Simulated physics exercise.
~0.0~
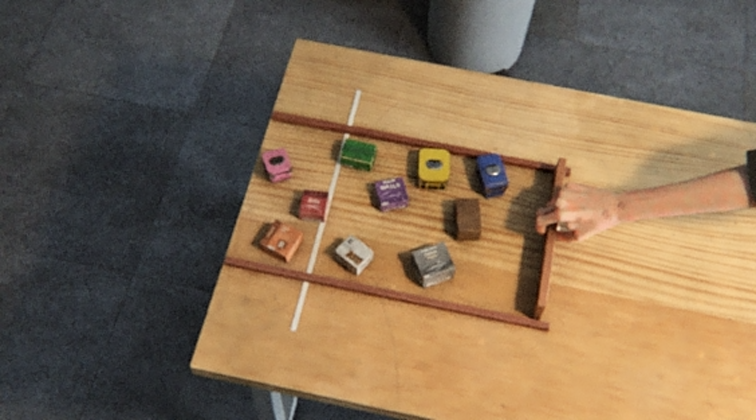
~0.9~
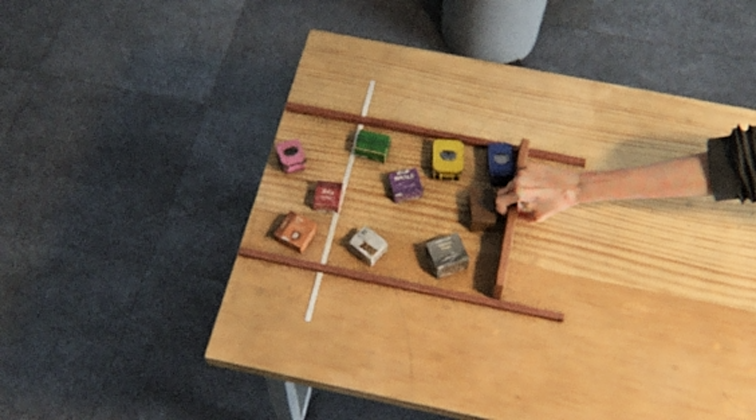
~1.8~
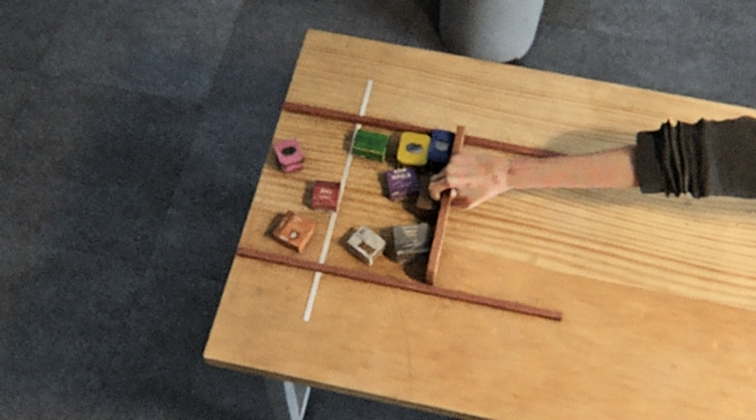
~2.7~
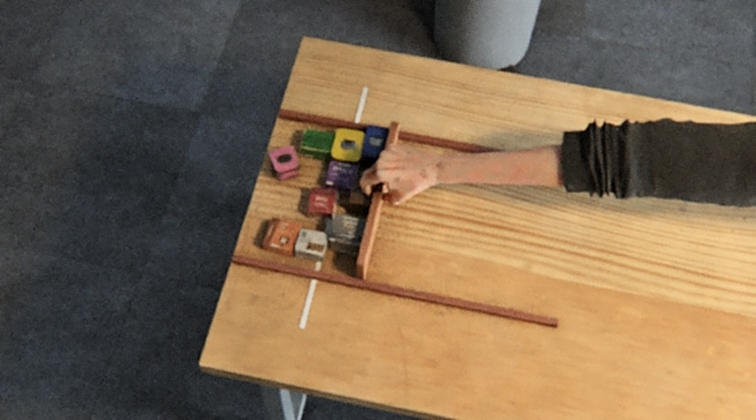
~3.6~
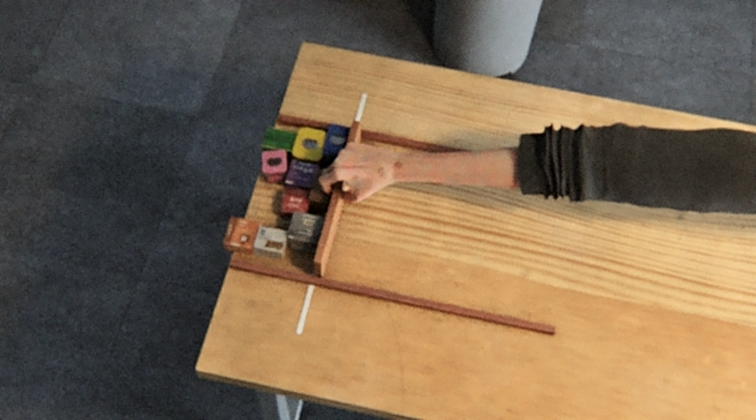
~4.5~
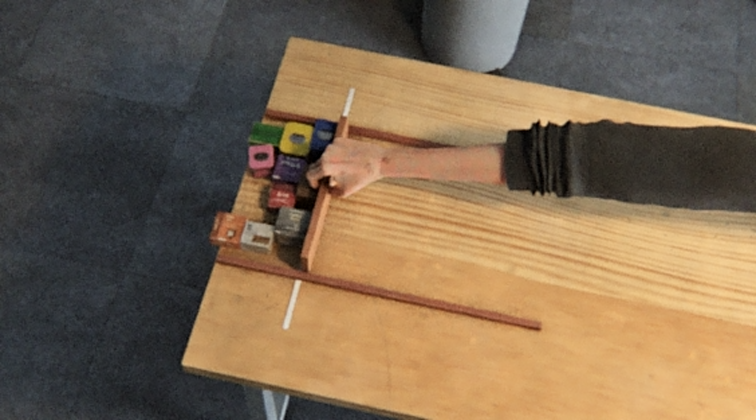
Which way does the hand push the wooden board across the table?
The hand pushes the board to the left, toward the white tape line.
